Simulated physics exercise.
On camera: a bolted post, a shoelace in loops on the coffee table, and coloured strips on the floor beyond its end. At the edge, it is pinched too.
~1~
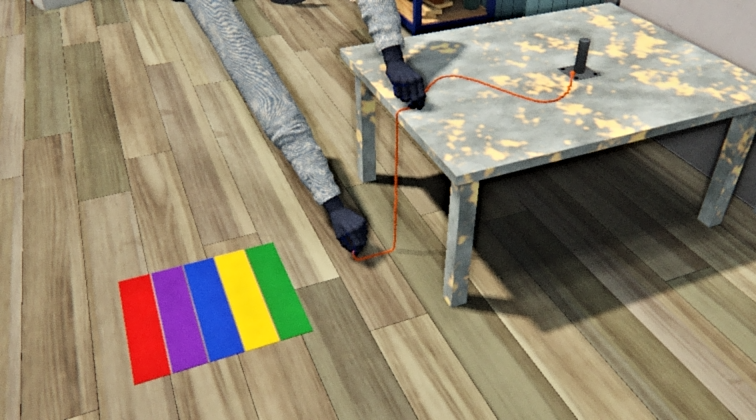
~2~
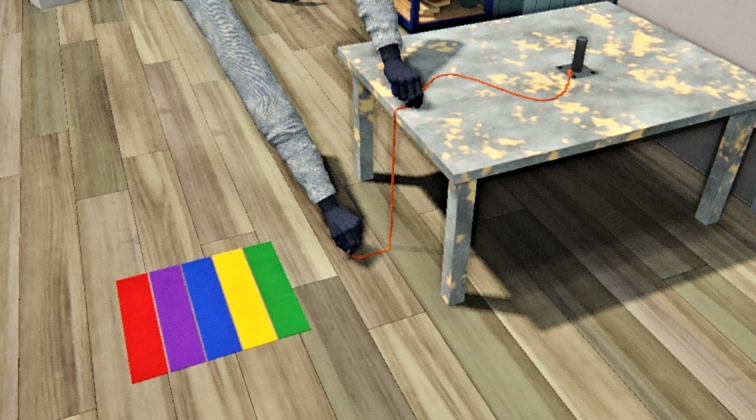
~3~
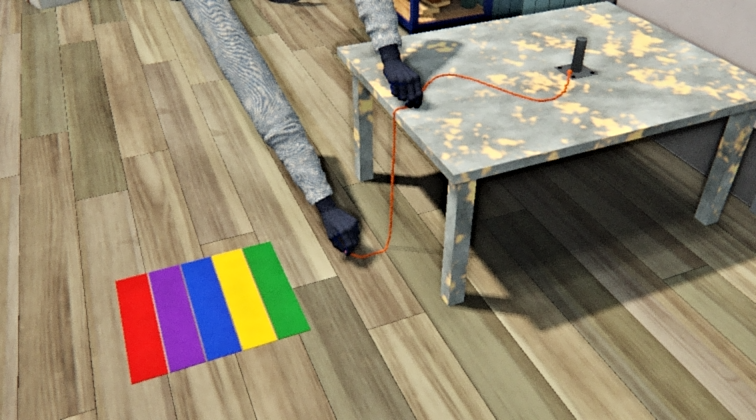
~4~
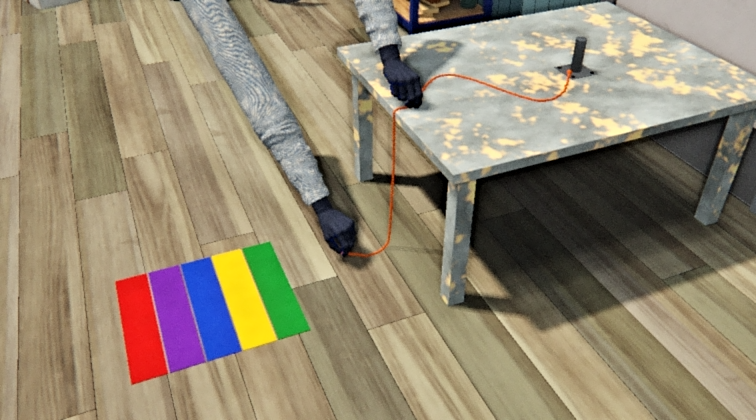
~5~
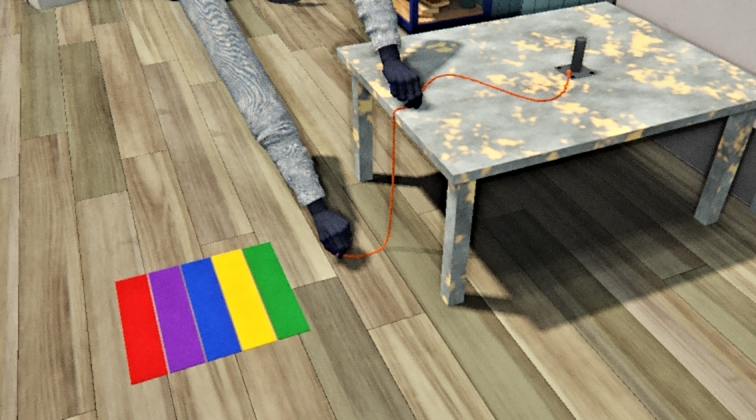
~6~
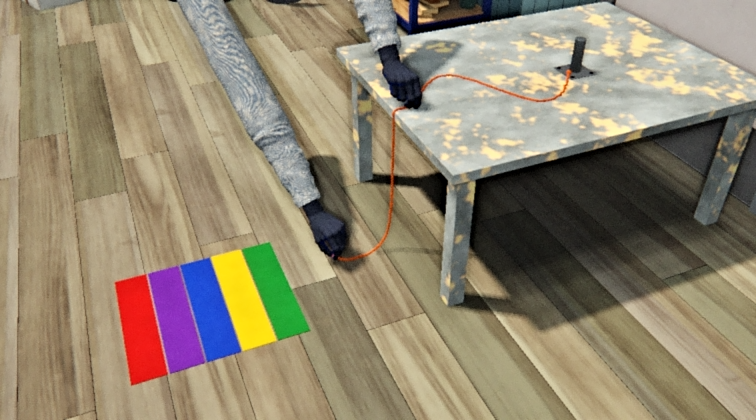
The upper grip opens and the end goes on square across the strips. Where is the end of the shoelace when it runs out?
Above the red strip.
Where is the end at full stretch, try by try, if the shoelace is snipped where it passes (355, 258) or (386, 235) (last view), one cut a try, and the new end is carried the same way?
First try: Near (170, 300). Second try: Near (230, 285).
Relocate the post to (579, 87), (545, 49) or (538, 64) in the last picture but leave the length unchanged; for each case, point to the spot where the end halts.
Around (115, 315), (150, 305) and (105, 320).
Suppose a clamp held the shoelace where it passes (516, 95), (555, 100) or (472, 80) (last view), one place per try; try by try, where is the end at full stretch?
The pixel places are (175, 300), (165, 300) and (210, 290), one per try.
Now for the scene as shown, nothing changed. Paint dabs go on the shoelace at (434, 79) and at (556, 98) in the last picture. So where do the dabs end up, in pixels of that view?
They end up at (389, 115) and (514, 84).
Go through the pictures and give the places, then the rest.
End (354, 251); green (290, 318); yellow (256, 327); blue (221, 338); purple (186, 348); red (149, 359), in the first picture.
End (349, 251); shoelace through (567, 88) (511, 93) (441, 76) (407, 107) (393, 173) (391, 232), in the second picture.
End (346, 252), in the third picture.
End (342, 253); shoelace through (566, 88) (510, 93) (441, 76) (407, 107) (393, 173) (390, 232), in the fourth picture.
End (338, 254), in the fifth picture.
End (333, 256); shoelace through (566, 88) (510, 93) (440, 76) (406, 108) (393, 173) (387, 233), in the sixth picture.
Early on, end near (209, 290); over blue.
Midway, end near (163, 302); over purple.
At the end of the slack, end near (135, 310); over red. It gets as far as the red strip.
